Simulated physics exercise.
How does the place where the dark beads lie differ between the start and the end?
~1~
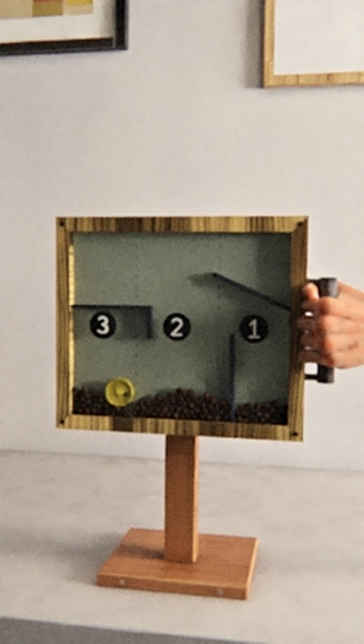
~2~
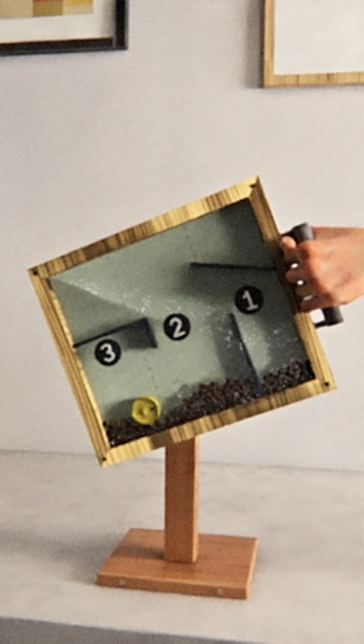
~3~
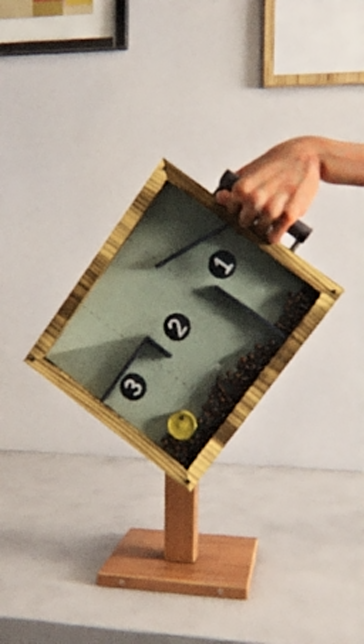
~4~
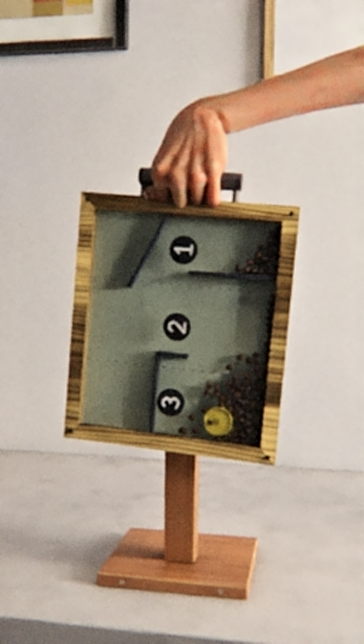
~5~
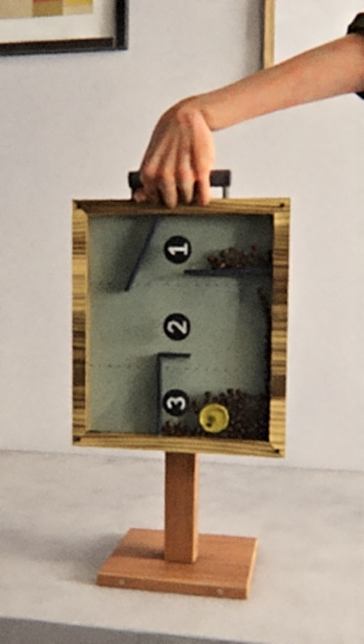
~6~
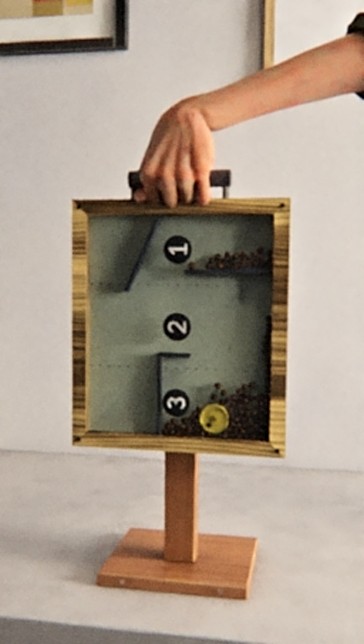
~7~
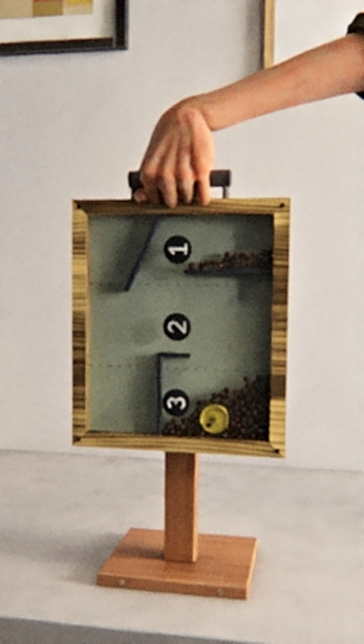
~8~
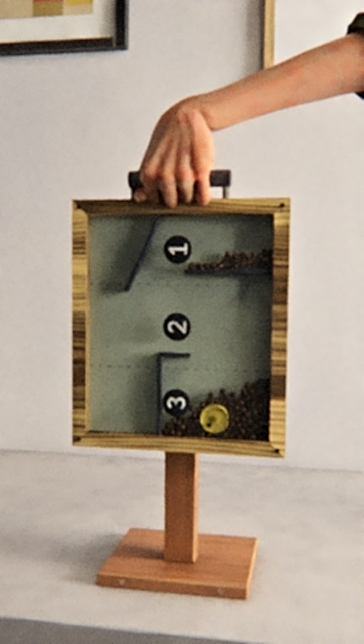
At the start the beads lie in a low layer along the bottom of the case. At the end they are gathered on the right side, some on a ledge near the top and the rest heaped in the lower right corner.
